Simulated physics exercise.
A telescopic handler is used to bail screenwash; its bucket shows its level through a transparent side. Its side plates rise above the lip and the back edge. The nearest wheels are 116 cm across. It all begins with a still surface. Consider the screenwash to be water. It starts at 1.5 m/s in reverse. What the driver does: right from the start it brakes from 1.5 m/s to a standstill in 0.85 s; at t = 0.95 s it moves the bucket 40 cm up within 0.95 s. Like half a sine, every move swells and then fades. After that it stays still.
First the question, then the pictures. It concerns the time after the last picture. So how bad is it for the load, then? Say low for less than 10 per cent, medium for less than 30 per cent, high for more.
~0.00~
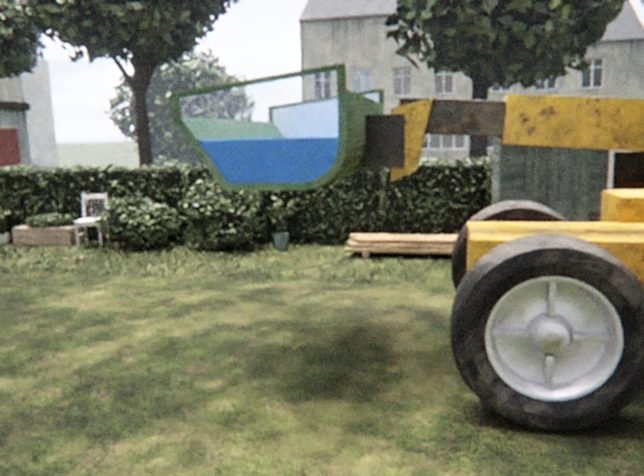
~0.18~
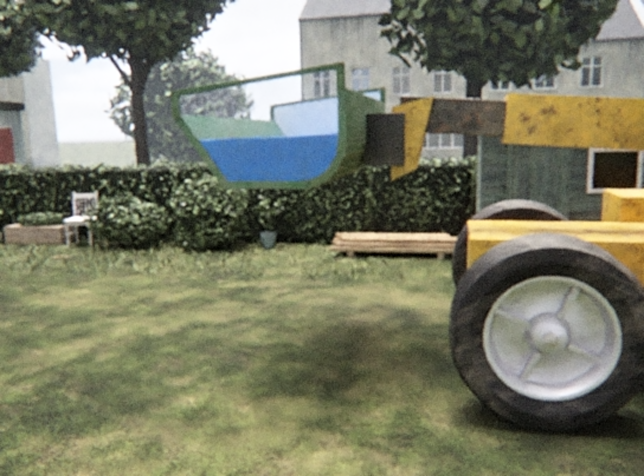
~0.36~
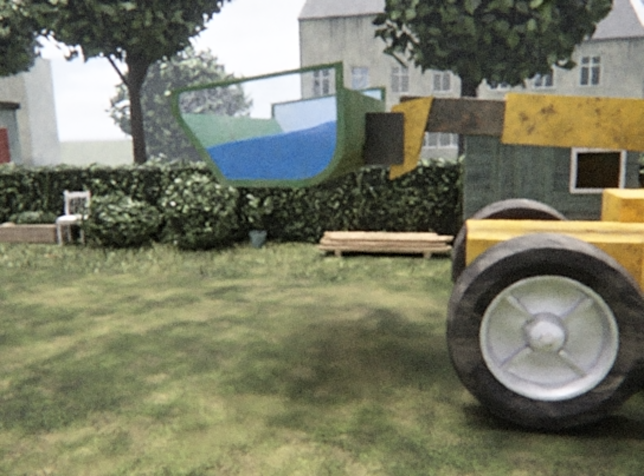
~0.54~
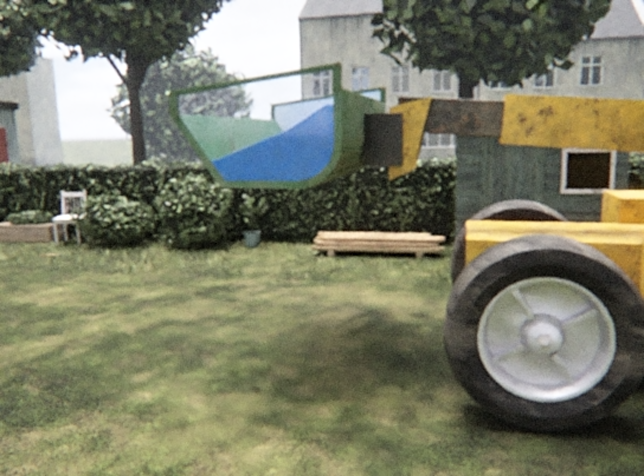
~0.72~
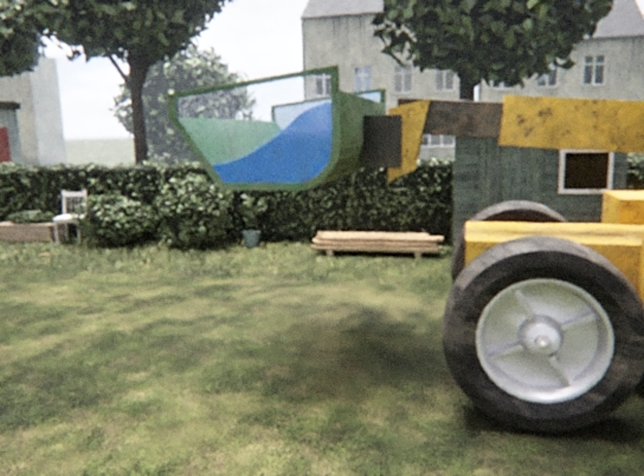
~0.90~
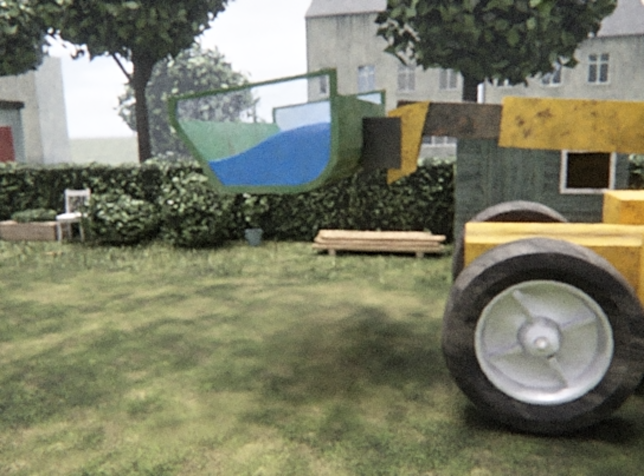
Low.
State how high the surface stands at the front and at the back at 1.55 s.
I'd say some 30 centimetres in front and some 16 centimetres behind.
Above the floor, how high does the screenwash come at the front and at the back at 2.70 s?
About 34 cm in front and 18 cm behind.
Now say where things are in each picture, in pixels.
It reaches (229, 141) at the front; it reaches (324, 138) at the back; the lip is at (181, 117); the front is on the left, in the first frame.
It reaches (229, 140) at the front; it reaches (324, 135) at the back, in the second frame.
It reaches (228, 144) at the front; it reaches (322, 125) at the back, in the third frame.
It reaches (227, 156) at the front; it reaches (320, 111) at the back, in the fourth frame.
It reaches (226, 164) at the front; it reaches (318, 108) at the back, in the fifth frame.
It reaches (225, 160) at the front; it reaches (316, 125) at the back; the lip is at (178, 121), in the sixth frame.
Then, 1.55 s in, the surface stands 16 cm at the back and 30 cm at the front; 5 per cent has gone, over the front.
Then, 2.10 s in, the surface stands 39 cm at the back and 16 cm at the front; 5 per cent has gone, over the front.
Then, 2.70 s in, the surface stands 18 cm at the back and 34 cm at the front; 5 per cent has gone, over the front.
Then, 4.78 s in, 6 per cent has gone, over the front, 24 of 415 litres.
